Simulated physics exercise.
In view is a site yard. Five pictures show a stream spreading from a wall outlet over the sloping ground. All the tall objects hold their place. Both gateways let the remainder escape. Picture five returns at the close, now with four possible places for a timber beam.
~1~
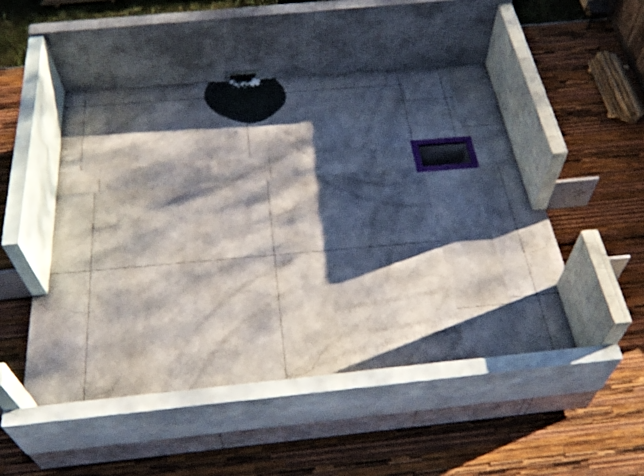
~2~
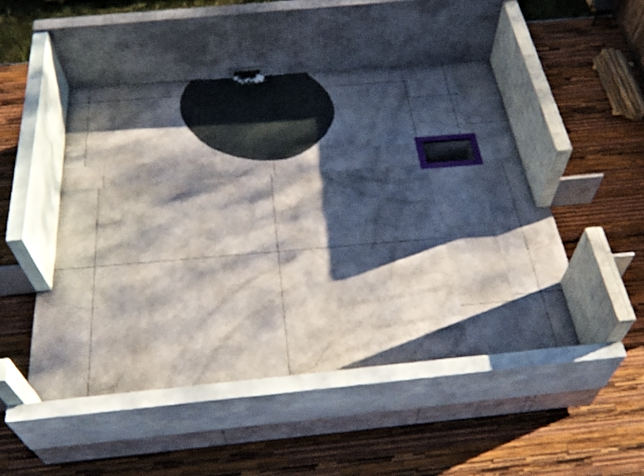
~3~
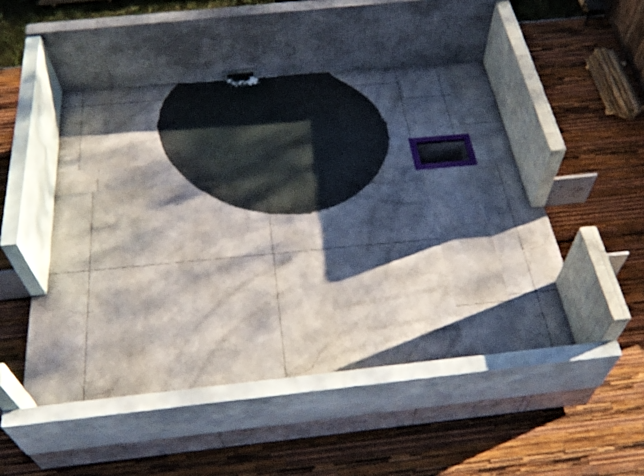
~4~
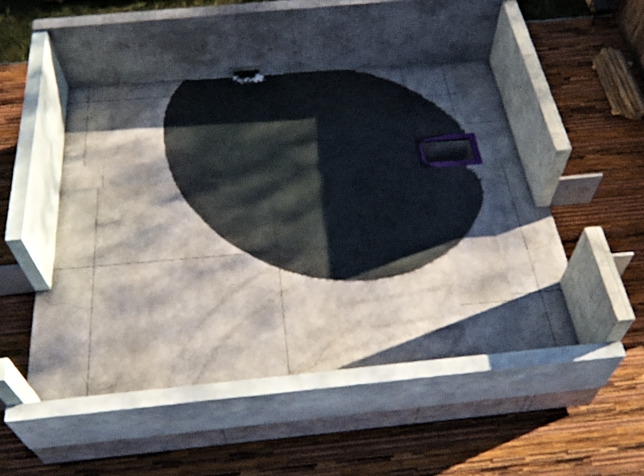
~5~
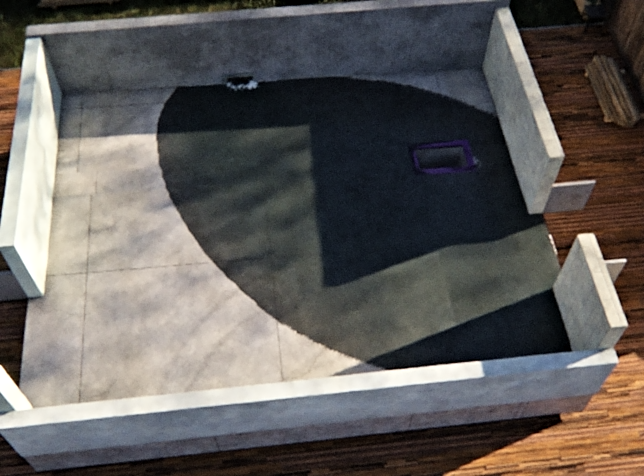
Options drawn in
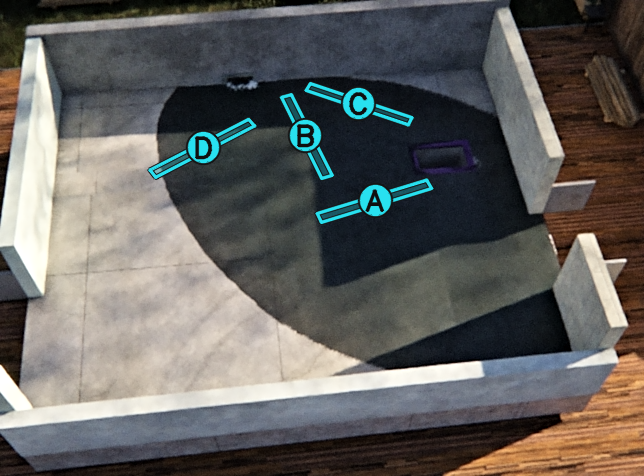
We see a walled yard with pale paving, where a dark wet patch spreads from an outlet at the back wall, widening toward the lower right, surrounding a purple-framed drain, and reaching the right-hand gap and front wall.
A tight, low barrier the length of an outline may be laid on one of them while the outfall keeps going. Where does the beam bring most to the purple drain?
Take A.
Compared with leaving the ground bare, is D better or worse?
It is better.
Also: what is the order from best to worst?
Best to worst: A, D, C, B.
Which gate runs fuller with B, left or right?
More leaves on the right.
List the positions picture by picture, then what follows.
Outfall at (243, 76); purple drain at (444, 154); open gate at (544, 246); open gate at (43, 348); front seen at (249, 117), 2 % of the ground wet; purple drain still dry, in the first frame.
Front seen at (283, 154), 9 % of the ground wet; purple drain still dry, in the second frame.
Front seen at (356, 187), 19 % of the ground wet; purple drain still dry, in the third frame.
Front seen at (422, 263), 36 % of the ground wet; purple drain taking water, in the fourth frame.
Front seen at (559, 336), 56 % of the ground wet; purple drain taking water, in the fifth frame.
On the marked copy, A from (319, 217) to (429, 184); B from (286, 96) to (326, 176); C from (308, 87) to (410, 121); D from (152, 173) to (251, 122).
With A, about 49 % of the stream goes into the purple drain, about 50 % out by the gates.
With B, about 3 % of the stream goes into the purple drain, about 95 % out by the gates.
With C, about 16 % of the stream goes into the purple drain, about 83 % out by the gates.
With D, about 25 % of the stream goes into the purple drain, about 72 % out by the gates.
